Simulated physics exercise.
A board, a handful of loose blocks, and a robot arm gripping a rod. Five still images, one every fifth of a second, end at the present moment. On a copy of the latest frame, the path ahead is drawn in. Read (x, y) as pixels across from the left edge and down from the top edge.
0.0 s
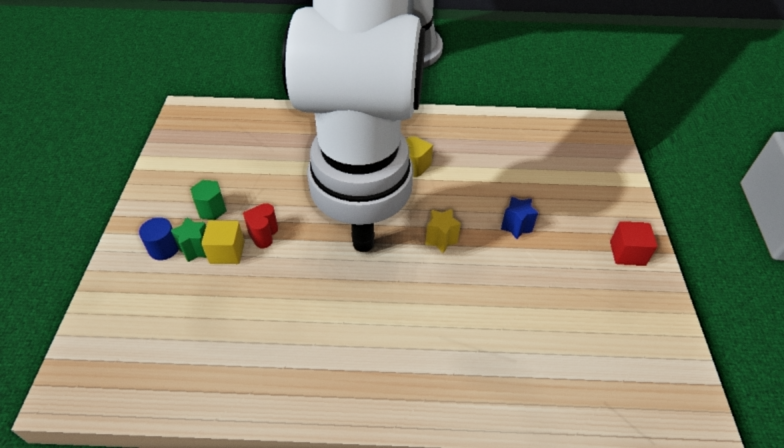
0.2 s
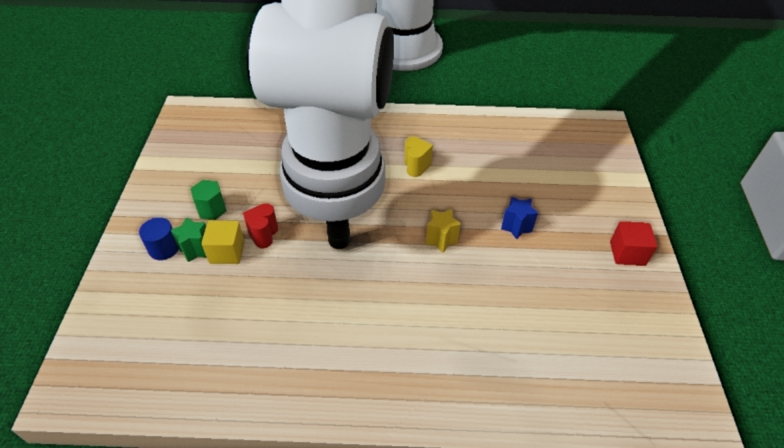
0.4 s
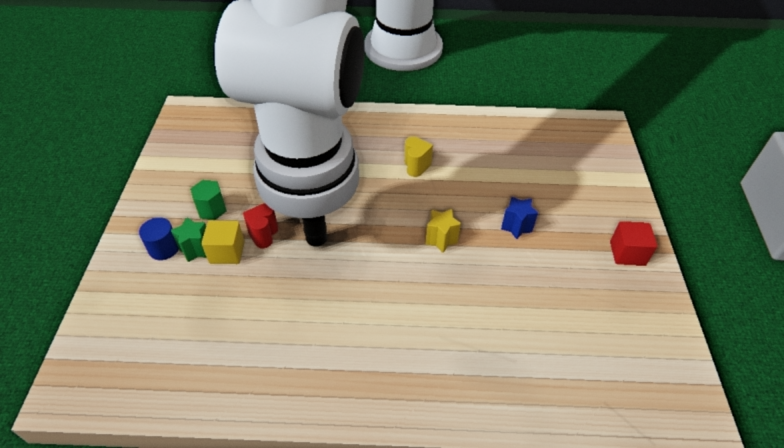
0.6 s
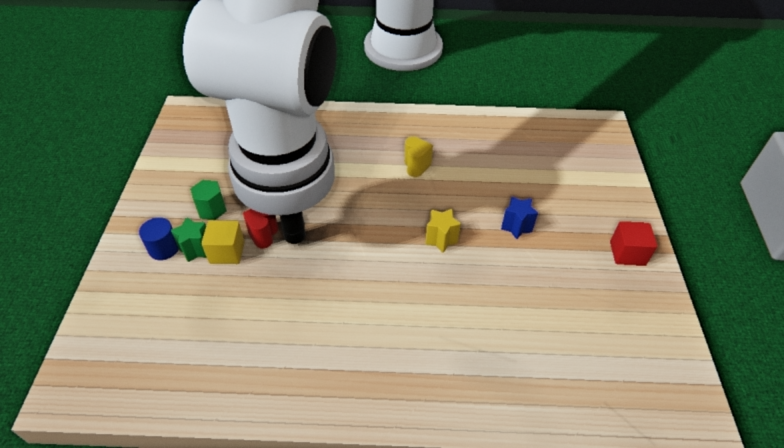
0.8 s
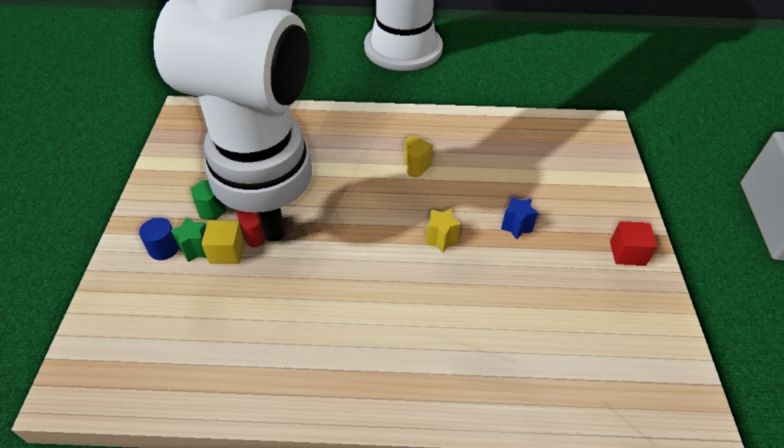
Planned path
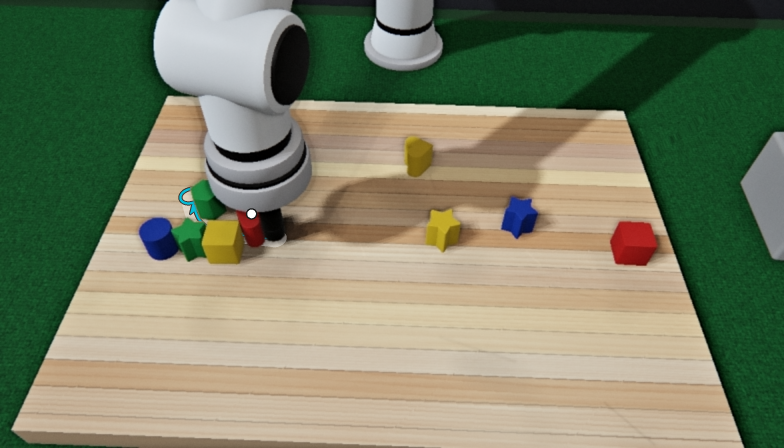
On a wooden board scattered with small coloured blocks, a white robot arm holding a short black rod slid steadily left, then nudged the red heart slightly toward the yellow square beside it.
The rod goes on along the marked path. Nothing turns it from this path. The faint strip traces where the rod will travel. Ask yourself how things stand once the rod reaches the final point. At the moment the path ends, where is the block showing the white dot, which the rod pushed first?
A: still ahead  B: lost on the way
It's B.
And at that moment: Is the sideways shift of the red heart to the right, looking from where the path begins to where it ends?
The answer is no.
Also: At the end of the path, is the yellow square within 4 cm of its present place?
It seems so.
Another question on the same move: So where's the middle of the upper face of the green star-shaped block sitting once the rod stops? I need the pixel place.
The middle of its top is at (167, 241).
The drawn path runs from (276, 239) by way of (236, 234) and (201, 222) to (191, 196); the dot is on the red heart.
One third of the way, rod at (234, 229); blue circular block at (145, 231); green star-shaped block at (168, 240); green hexagon at (202, 187), turned 15° clockwise; yellow square at (202, 231), turned 70° anticlockwise; red heart at (213, 205), turned 15° clockwise.
Two thirds of the way, rod at (200, 218); blue circular block at (144, 231); green star-shaped block at (167, 241); green hexagon at (189, 174), turned 100° clockwise; yellow square at (201, 232), turned 75° anticlockwise; red heart at (179, 194), turned 15° clockwise.
At the end, rod at (189, 191); blue circular block at (144, 231); green star-shaped block at (167, 241); green hexagon at (186, 159), turned 160° clockwise; yellow square at (201, 232), turned 75° anticlockwise; red heart at (162, 182), turned 40° anticlockwise.
